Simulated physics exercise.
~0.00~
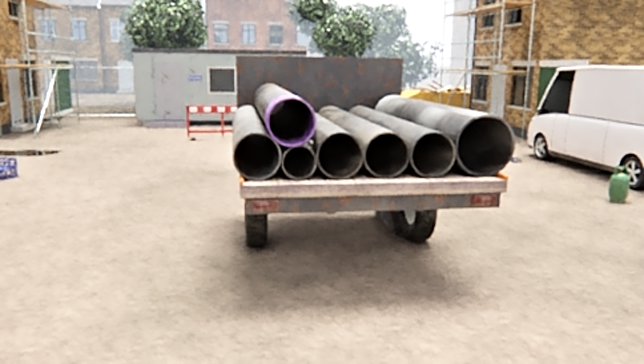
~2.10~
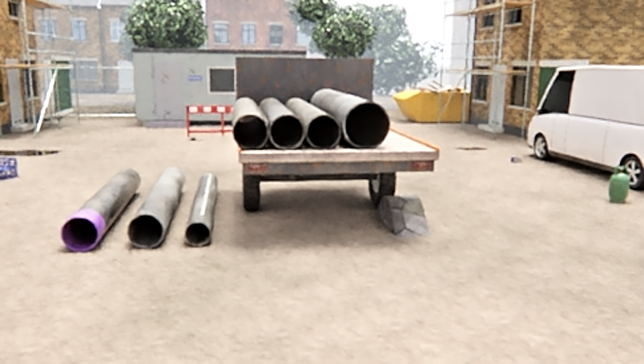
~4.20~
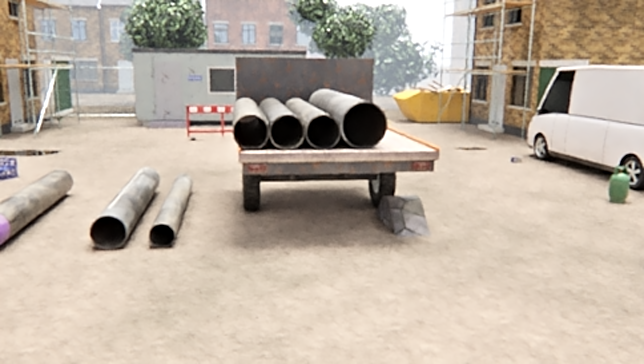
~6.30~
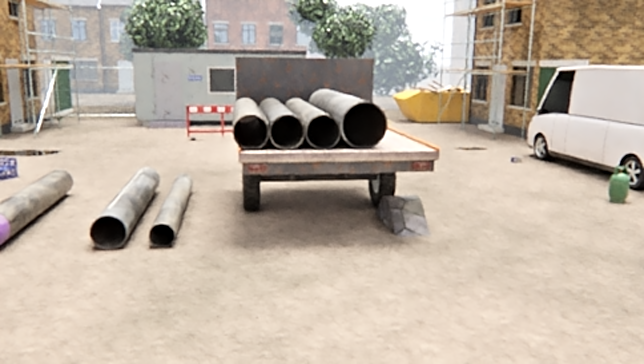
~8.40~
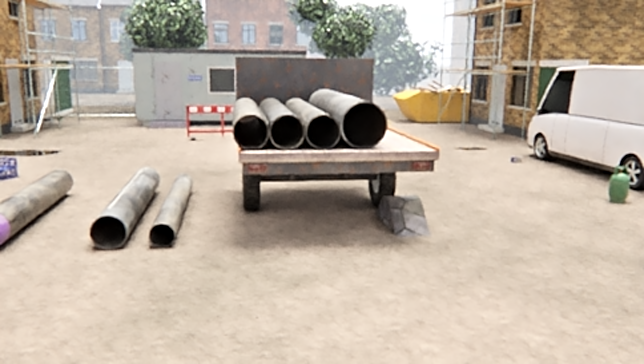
A flatbed trailer loaded with loose steel pipes tipped as it crept over a hump, and three of them, including the purple-ended one, dropped off the left side and rolled across the ground before coming to rest, leaving four on the deck.
